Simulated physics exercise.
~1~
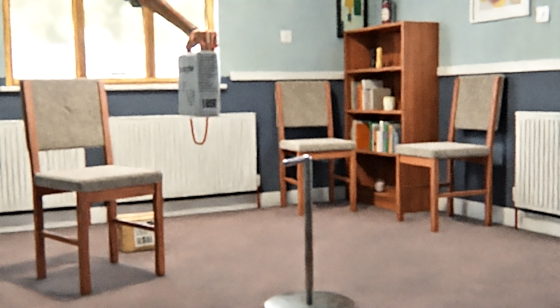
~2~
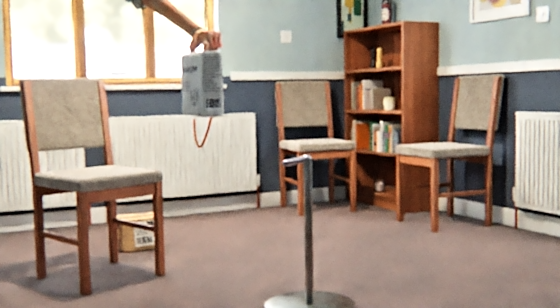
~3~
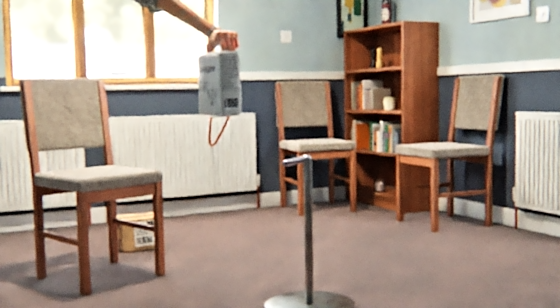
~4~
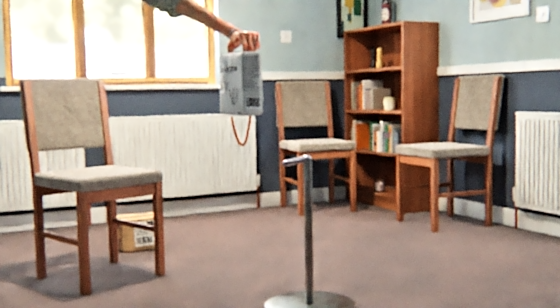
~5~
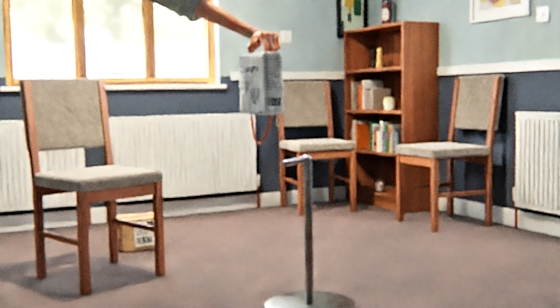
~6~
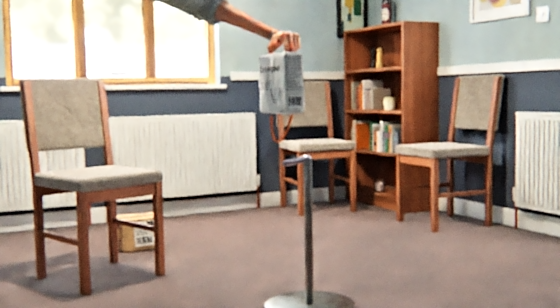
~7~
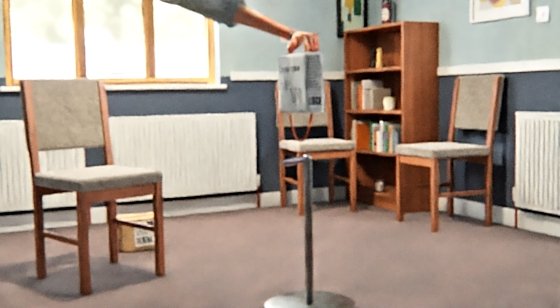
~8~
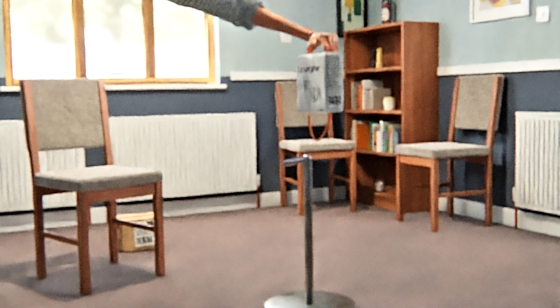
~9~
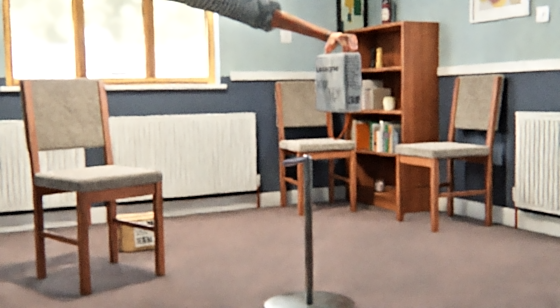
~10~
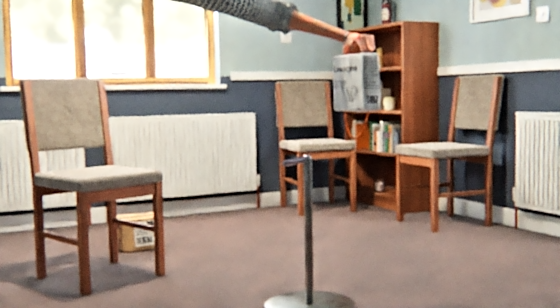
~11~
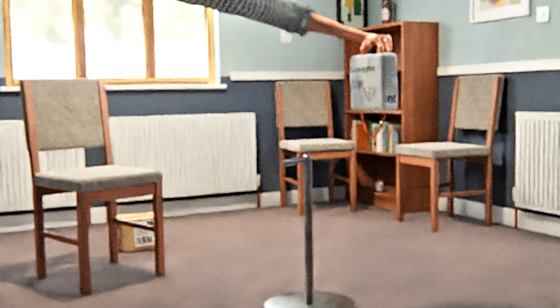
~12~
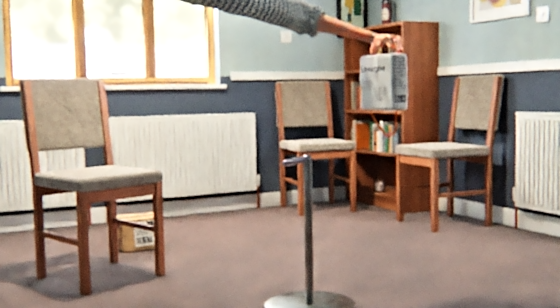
A pale bag with a trailing loop, carried by a hand, moves right past a post.
